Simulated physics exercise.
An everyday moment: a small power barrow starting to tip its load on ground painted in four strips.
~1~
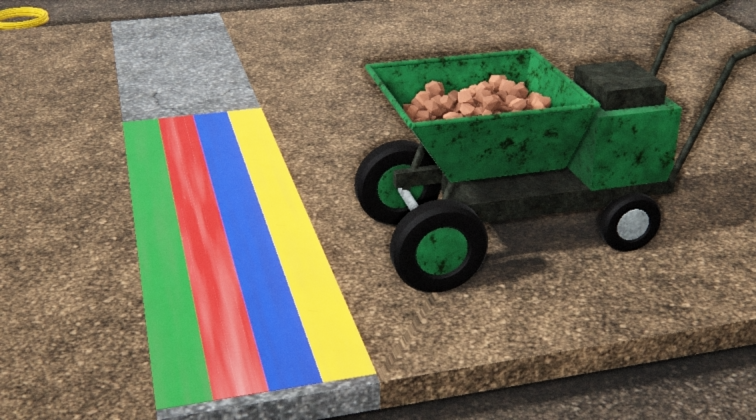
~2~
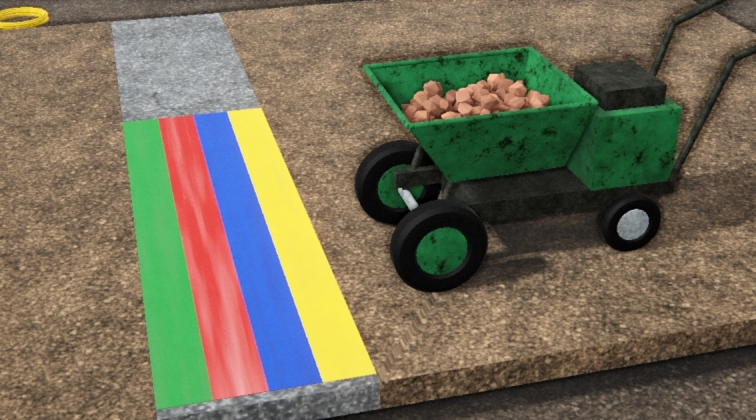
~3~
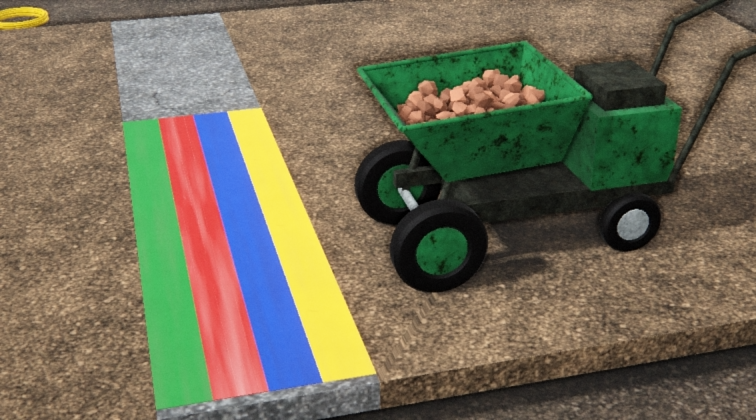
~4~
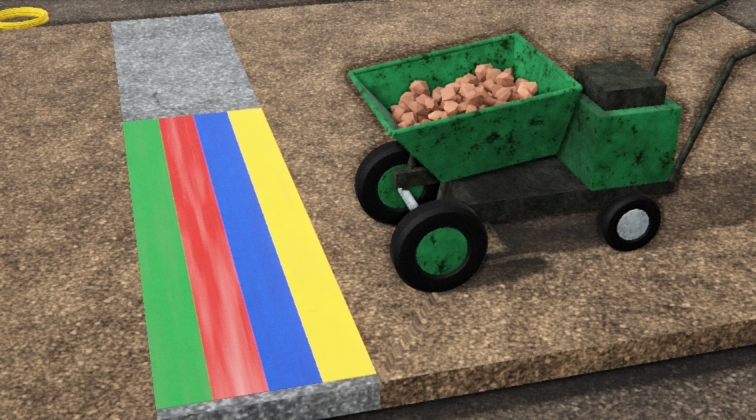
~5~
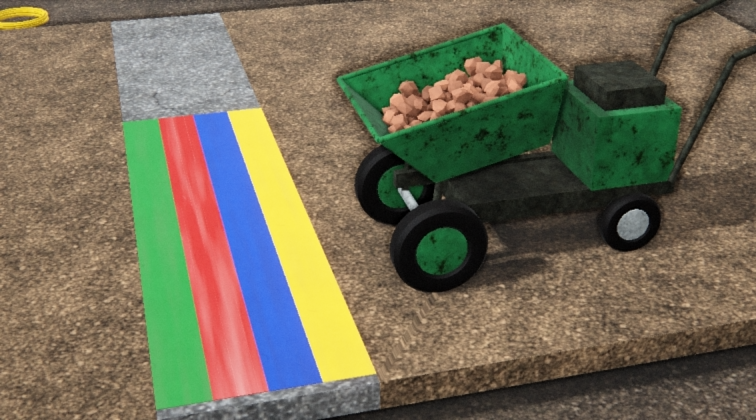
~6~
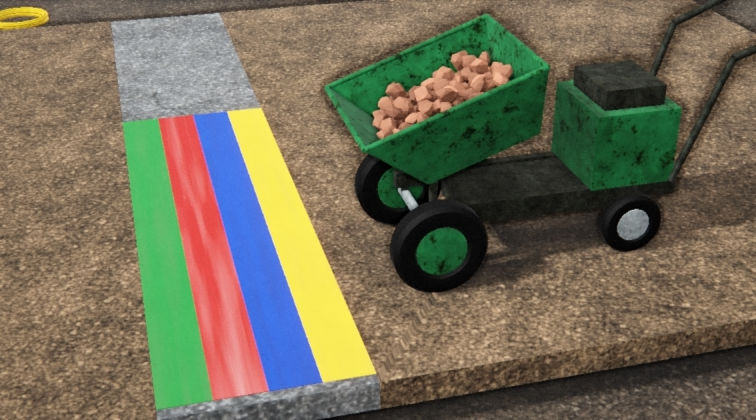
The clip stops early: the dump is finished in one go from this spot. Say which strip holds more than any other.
Most covered: The blue band.
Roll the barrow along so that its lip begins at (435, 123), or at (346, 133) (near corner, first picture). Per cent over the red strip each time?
About 10 and 40 per cent.
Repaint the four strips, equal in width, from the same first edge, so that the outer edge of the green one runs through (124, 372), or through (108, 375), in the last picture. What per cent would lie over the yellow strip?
Roughly 20 per cent, and 20 per cent.
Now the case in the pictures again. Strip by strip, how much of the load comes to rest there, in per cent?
Yellow strip near 10; blue strip near 45; red strip near 25; green strip near 5.
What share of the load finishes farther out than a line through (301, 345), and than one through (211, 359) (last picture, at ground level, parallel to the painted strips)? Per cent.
The first gives 70 %, the second 10 %.
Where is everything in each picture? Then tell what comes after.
In the first frame, lip of the skip at (412, 126), level; top of the load at (486, 110), lumps of rubble; yellow strip at (333, 335); blue strip at (282, 342); red strip at (231, 351); green strip at (178, 359).
In the second frame, lip of the skip at (409, 127), level; top of the load at (484, 109).
In the third frame, lip of the skip at (402, 129), tipped barely; top of the load at (479, 107).
In the fourth frame, lip of the skip at (392, 134), tipped a little; top of the load at (481, 94).
In the fifth frame, lip of the skip at (379, 141), tipped a little; top of the load at (493, 90).
In the sixth frame, lip of the skip at (365, 150), tipped clearly; top of the load at (487, 88); yellow strip at (333, 335); blue strip at (282, 342); red strip at (231, 351); green strip at (178, 359).
Soon after the last picture, skip tipped steeply; all in the skip.
A little later, skip tipped steeply; nearly all in the skip; a stray few over the blue strip; a stray few over the red strip.
Later still, skip tipped right over; about a third in the skip; a stray few over the yellow strip; about a third over the blue strip; about a quarter over the red strip; a small part over the green strip; a stray few off the paint.
By the end, skip tipped right over; a small part in the skip; a small part over the yellow strip; about half over the blue strip; about a quarter over the red strip; a small part over the green strip; a small part off the paint.
